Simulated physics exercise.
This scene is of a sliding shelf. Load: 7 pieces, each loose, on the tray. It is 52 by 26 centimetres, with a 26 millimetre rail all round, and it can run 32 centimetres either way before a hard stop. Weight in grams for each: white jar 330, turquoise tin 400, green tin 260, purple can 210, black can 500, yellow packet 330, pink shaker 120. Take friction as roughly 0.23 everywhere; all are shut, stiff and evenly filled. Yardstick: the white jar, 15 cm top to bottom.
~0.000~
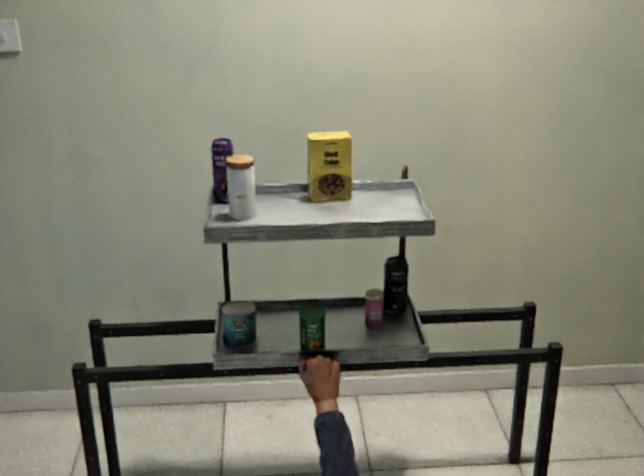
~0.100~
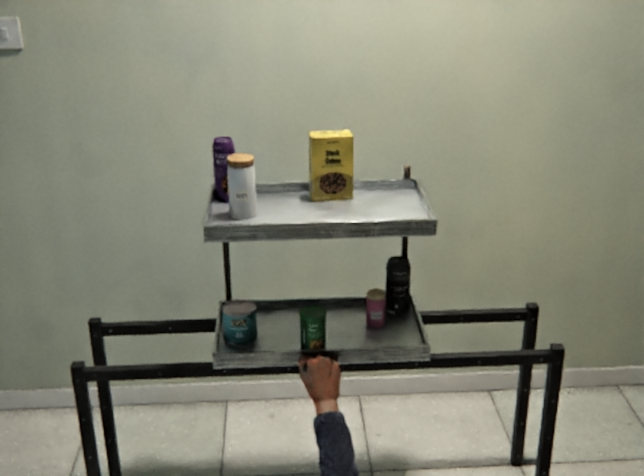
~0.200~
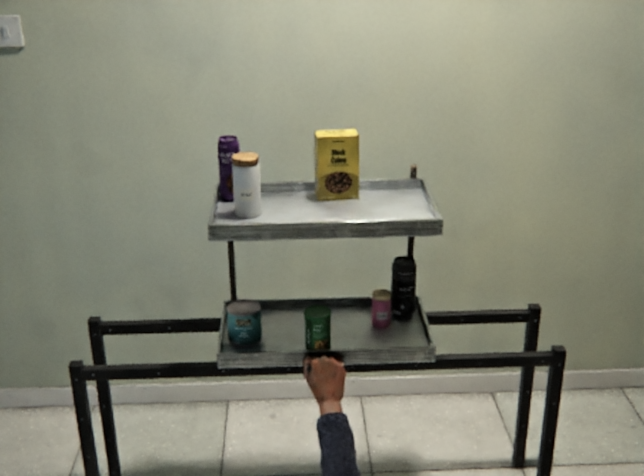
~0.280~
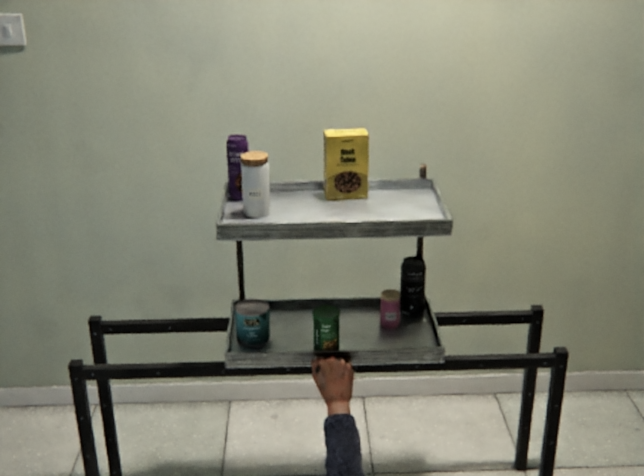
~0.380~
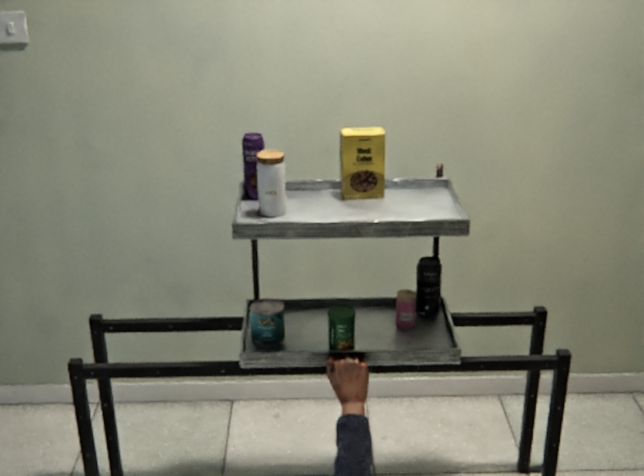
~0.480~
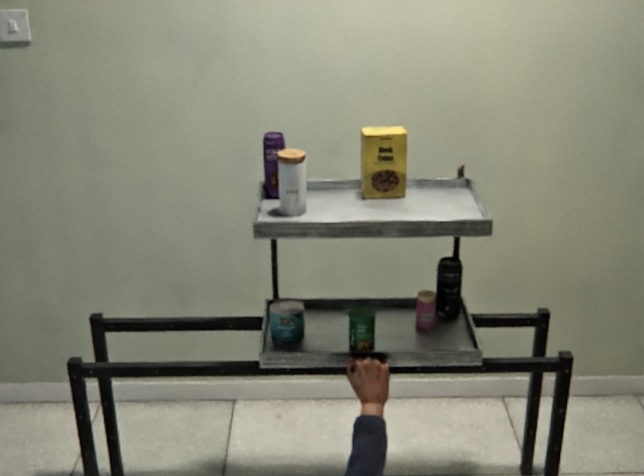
In the video, a hand grips the front of a two-level tray unit holding a yellow packet, a white jar, and several cans and tins, and after barely moving at first, slides it a short way right along black rails.
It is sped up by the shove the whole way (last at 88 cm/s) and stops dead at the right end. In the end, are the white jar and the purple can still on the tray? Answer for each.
White jar: Yes, purple can: Yes.
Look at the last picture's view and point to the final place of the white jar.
It comes to rest near (445, 181).
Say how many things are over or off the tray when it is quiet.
The tally is 1.
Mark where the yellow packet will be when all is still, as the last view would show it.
Its centre ends close to (530, 162) in the last view.
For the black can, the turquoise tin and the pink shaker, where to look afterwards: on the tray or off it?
Final state - the black can ends out of bounds; the turquoise tin stays within bounds; the pink shaker stays within bounds.
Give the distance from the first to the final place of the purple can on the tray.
16 cm.
By 0.78 s, tray moved 32 cm right; purple can 2 cm from its spot near (364, 164); white jar 2 cm from its spot near (386, 182); black can tilted 4°.
By 0.88 s, tray moved 32 cm right; purple can 9 cm from its spot near (392, 164); white jar 9 cm from its spot near (415, 181); black can tilted 31°.
By 0.98 s, tray moved 32 cm right; black can now off the tray; purple can 13 cm from its spot near (410, 164); white jar 13 cm from its spot near (435, 181).
By 1.38 s, tray moved 32 cm right; white jar 16 cm from its spot near (445, 181); purple can 16 cm from its spot near (421, 164); green tin 16 cm from its spot.
When it is over (1.6 s), off the tray, black can; not toppled but over 5 cm from the start, white jar, turquoise tin, green tin, purple can, yellow packet and pink shaker. In the last view, white jar near (445, 181), purple can near (421, 164).
